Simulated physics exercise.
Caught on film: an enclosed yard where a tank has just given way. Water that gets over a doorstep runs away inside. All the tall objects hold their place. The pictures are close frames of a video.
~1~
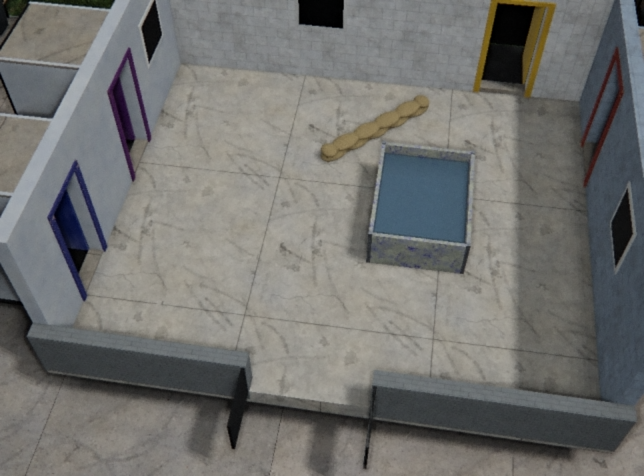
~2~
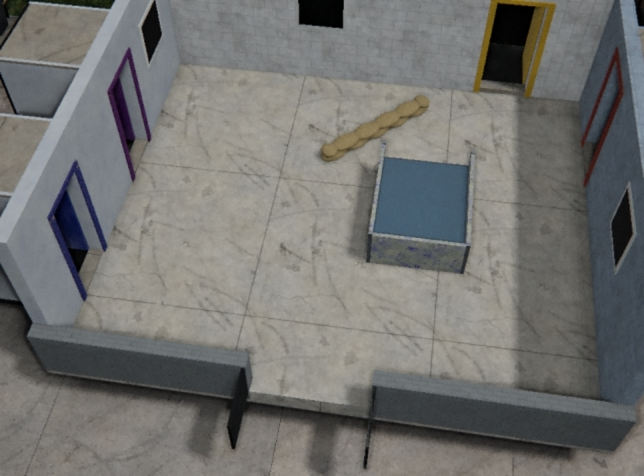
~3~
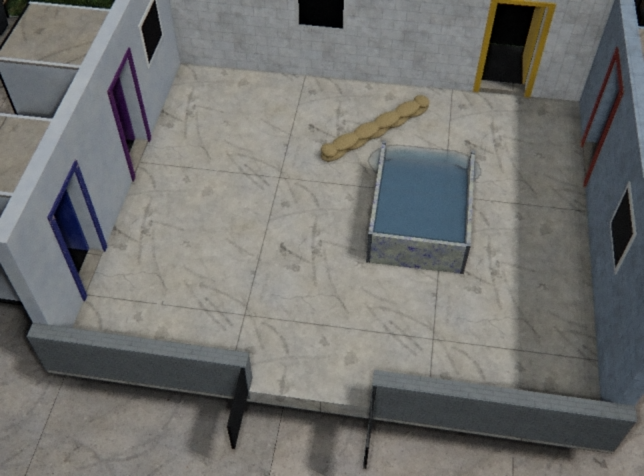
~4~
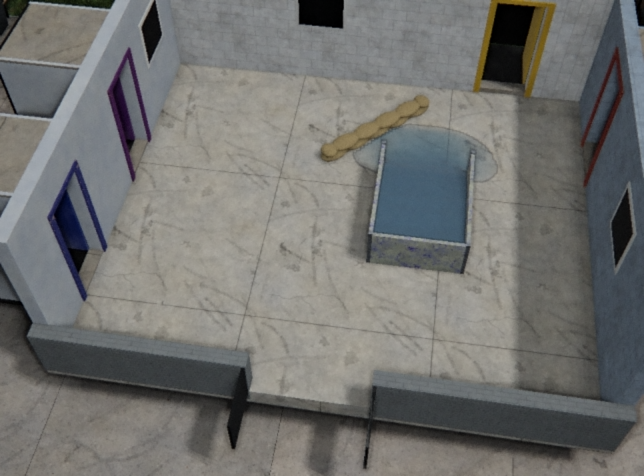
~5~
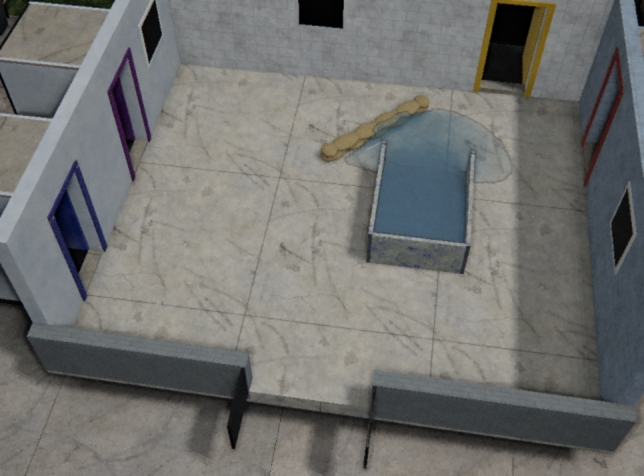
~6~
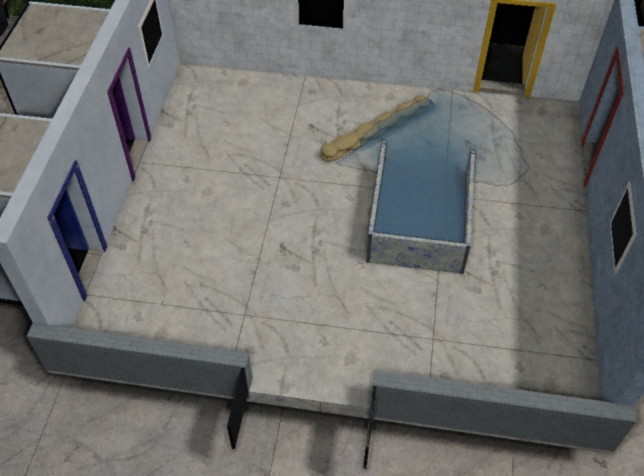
The footage shows an enclosed yard with coloured doorways and a still, water-filled tank; its far side opens, and water pours out, fanning across the pale floor toward the back wall and around a twisted tan barrier.
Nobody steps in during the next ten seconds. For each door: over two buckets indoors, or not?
In the end: The purple door admits no more than that; the yellow door lets in a lot; the blue door admits no more than that; the red door admits no more than that.
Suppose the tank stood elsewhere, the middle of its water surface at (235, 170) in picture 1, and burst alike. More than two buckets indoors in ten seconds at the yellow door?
My reading: Yellow door keeps below it.
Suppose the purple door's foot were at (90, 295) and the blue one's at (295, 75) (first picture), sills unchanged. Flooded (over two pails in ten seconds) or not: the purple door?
One by one: The purple one takes less.
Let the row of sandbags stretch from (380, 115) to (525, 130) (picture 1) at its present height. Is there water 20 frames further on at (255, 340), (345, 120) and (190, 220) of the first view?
As listed: No water, under water, no water.
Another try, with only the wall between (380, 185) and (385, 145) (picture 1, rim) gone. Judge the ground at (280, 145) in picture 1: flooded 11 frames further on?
There: Awash.
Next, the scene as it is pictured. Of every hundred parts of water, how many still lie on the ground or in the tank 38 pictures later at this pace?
Roughly 92 per cent.
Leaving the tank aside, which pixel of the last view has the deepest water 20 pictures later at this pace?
Close to (569, 110).
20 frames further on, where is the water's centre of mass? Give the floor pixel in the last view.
I would point to (451, 154).
A moment on, water covers 15 % of the floor; the purple door not reached, the yellow door under two buckets in, the blue door not reached, the red door not reached.
Next, water covers 20 % of the floor; the purple door not reached, the yellow door over two buckets in, the blue door not reached, the red door not reached.
Then, water covers 40 % of the floor; the purple door not reached, the yellow door far over two buckets in, the blue door not reached, the red door wet at the sill, nothing in.
Later, water covers 70 % of the floor; the purple door wet at the sill, nothing in, the yellow door far over two buckets in, the blue door wet at the sill, nothing in, the red door wet at the sill, nothing in.
In the end, water covers 80 % of the floor; the purple door wet at the sill, nothing in, the yellow door far over two buckets in, the blue door wet at the sill, nothing in, the red door wet at the sill, nothing in.
